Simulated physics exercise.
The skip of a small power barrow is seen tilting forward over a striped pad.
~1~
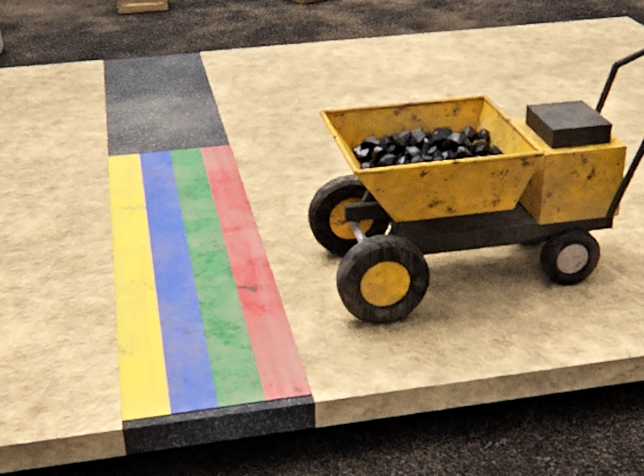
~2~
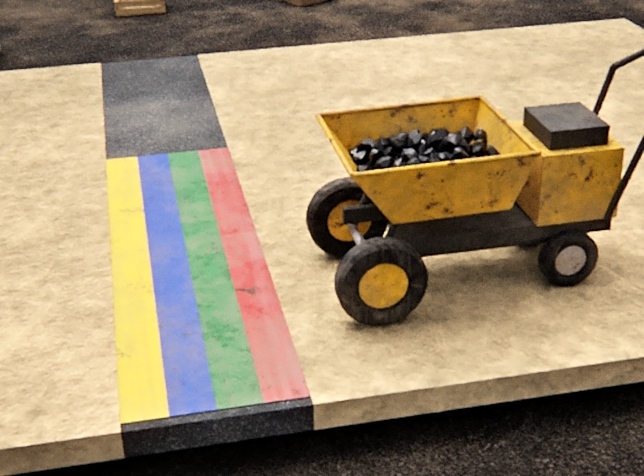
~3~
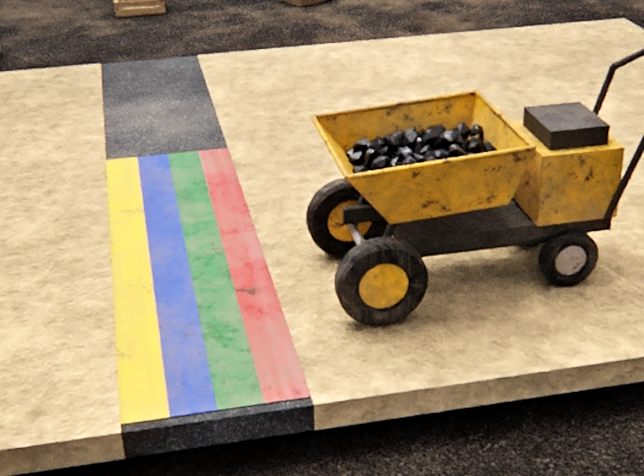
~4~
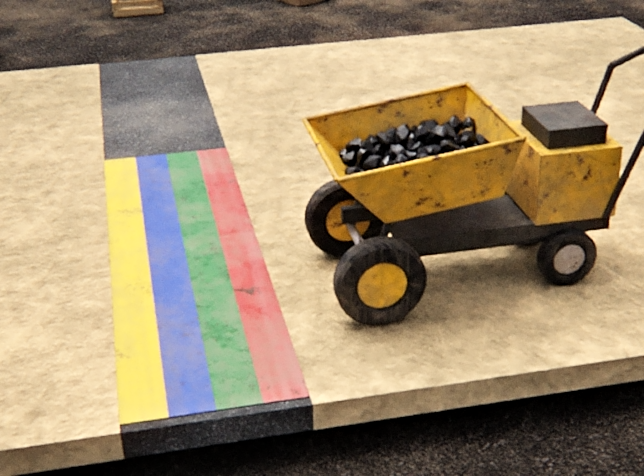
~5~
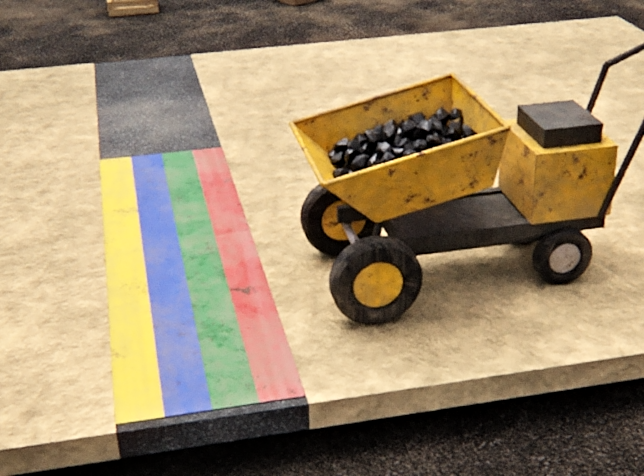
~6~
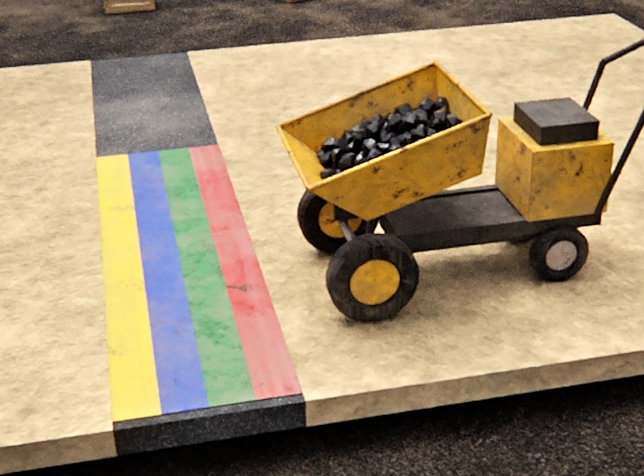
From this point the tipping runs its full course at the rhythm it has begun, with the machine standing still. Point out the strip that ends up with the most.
The green one ends up with the most.
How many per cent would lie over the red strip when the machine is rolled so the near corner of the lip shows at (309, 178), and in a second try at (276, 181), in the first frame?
The first gives close to 0 per cent and the second 0 per cent.
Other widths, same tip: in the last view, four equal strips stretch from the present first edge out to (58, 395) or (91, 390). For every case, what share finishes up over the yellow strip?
Close to 10 percent, and close to 10 percent.
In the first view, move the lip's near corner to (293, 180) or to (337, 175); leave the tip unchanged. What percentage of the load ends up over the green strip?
Estimates, in order: 0 % then 30 %.
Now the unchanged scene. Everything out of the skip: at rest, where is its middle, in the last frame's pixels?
The centre ends up roughly at (203, 295).
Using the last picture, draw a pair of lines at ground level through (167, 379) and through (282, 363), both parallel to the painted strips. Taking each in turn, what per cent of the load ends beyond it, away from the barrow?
I'd say some 20 in a hundred, and after that 100 in a hundred.
Just after the last frame, skip tipped steeply; every one in the skip.
A moment on, skip tipped right over; almost all in the skip; about a tenth over the green strip; just a few over the blue strip.
Further on, skip tipped right over; roughly a third in the skip; just a few over the red strip; roughly a third over the green strip; roughly a quarter over the blue strip; about a tenth over the yellow strip; just a few off the paint.
When it is over, skip tipped right over; just a few in the skip; roughly a quarter over the red strip; roughly a third over the green strip; roughly a quarter over the blue strip; about a tenth over the yellow strip; just a few off the paint.
